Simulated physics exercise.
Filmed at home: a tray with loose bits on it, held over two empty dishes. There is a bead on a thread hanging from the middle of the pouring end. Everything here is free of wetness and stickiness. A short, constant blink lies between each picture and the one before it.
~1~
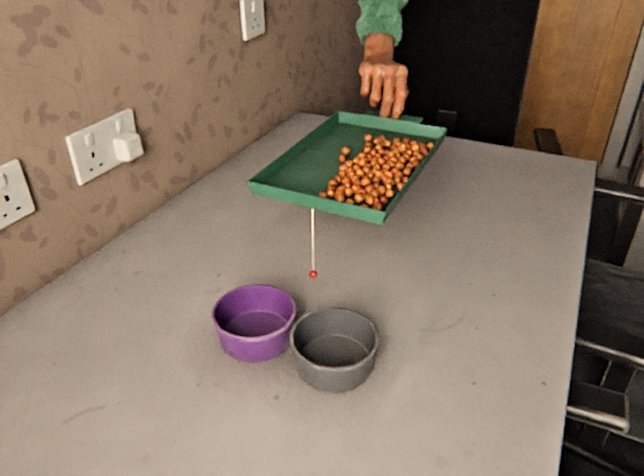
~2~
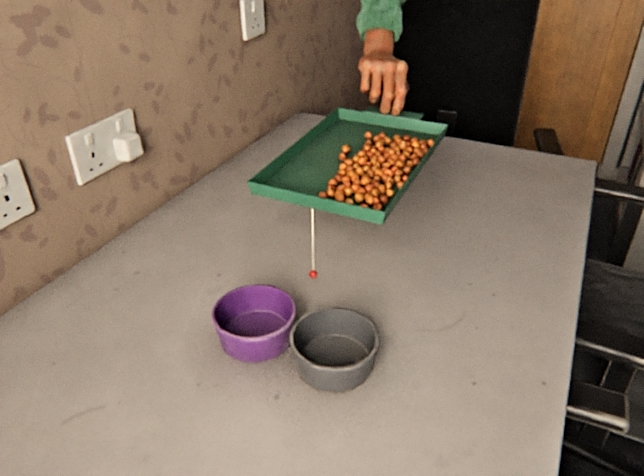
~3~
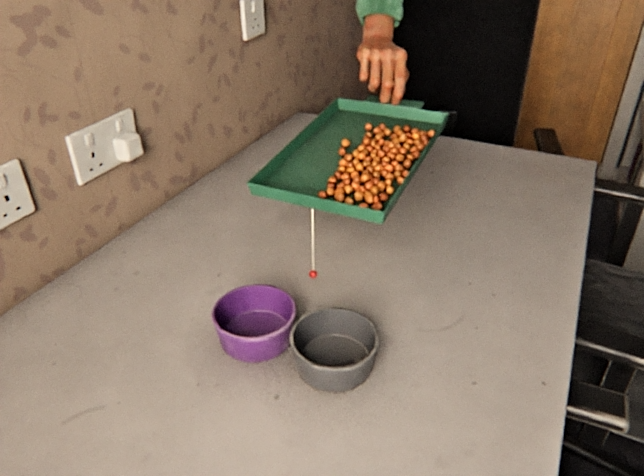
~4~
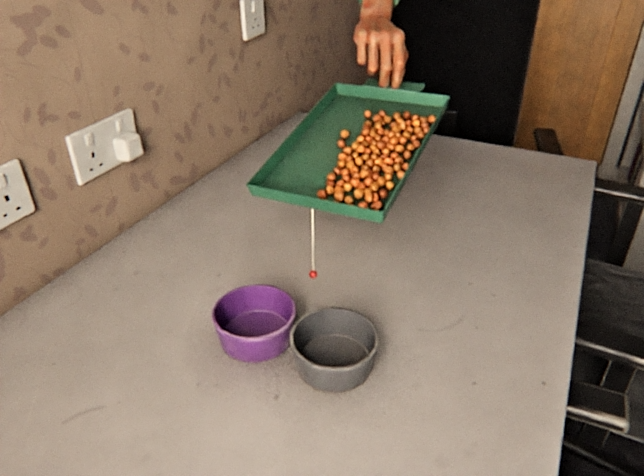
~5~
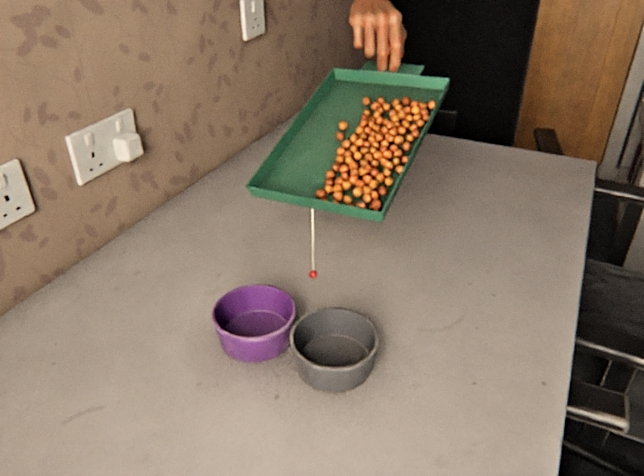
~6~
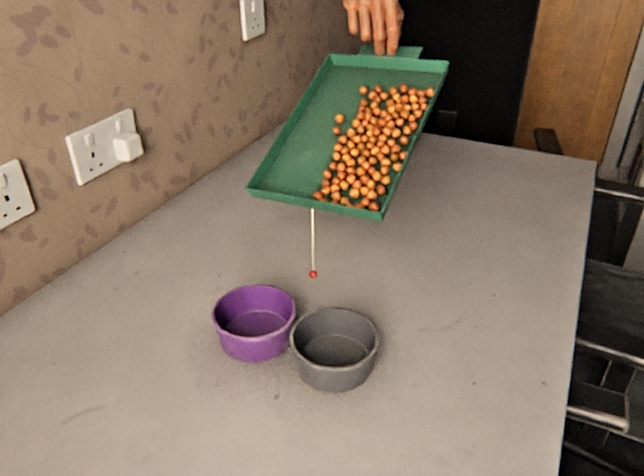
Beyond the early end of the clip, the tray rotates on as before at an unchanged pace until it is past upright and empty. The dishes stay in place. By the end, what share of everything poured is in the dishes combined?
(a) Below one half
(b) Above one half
Above one half (b).
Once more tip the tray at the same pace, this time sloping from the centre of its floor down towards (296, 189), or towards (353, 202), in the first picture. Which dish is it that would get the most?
Case one goes to the left-side dish, case two to the right-side dish.
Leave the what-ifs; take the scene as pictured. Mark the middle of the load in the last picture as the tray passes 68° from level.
At about (315, 174).
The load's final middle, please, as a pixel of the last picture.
Last view, centre at rest - approx. (275, 336).
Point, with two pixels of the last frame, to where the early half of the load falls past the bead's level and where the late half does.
Near (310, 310) to start, and near (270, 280) afterwards.
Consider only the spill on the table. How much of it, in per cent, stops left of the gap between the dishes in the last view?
I'd put it at around 70 per cent.
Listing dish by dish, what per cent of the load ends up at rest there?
Roughly 40 in a hundred end in the left dish and roughly 40 in a hundred in the right dish.
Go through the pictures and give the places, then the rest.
The first frame shows corners of the pouring end near (251, 181) and (383, 211), level; middle of the load near (377, 168), hazelnuts; left dish near (233, 346); right dish near (316, 376); bead on its thread near (313, 274).
The second frame shows corners of the pouring end near (251, 181) and (383, 210), level; middle of the load near (377, 166).
The third frame shows corners of the pouring end near (250, 182) and (382, 210), tipped barely, lowest at the left corner; middle of the load near (377, 161).
The fourth frame shows corners of the pouring end near (249, 183) and (382, 210), tipped a little, lowest at the left corner; middle of the load near (377, 153).
The fifth frame shows corners of the pouring end near (249, 185) and (381, 211), tipped clearly, lowest at the left corner; middle of the load near (376, 145).
The sixth frame shows corners of the pouring end near (248, 187) and (380, 211), tipped clearly, lowest at the left corner; middle of the load near (373, 140), near a quarter on the move; left dish near (233, 346); right dish near (316, 376).
Shortly afterwards, tray tipped steeply; all but a few on the tray; only a few in the air.
Next, tray tipped past a quarter turn; the bulk on the tray; only a few in the right dish; only a few in the left dish; only a few outside both; near a quarter in the air.
Some moments later, tray tipped past a quarter turn; near a third in the right dish; near a third in the left dish; near a quarter outside both.
In the end, tray tipped past a quarter turn; near a third in the right dish; near a third in the left dish; near a quarter outside both.
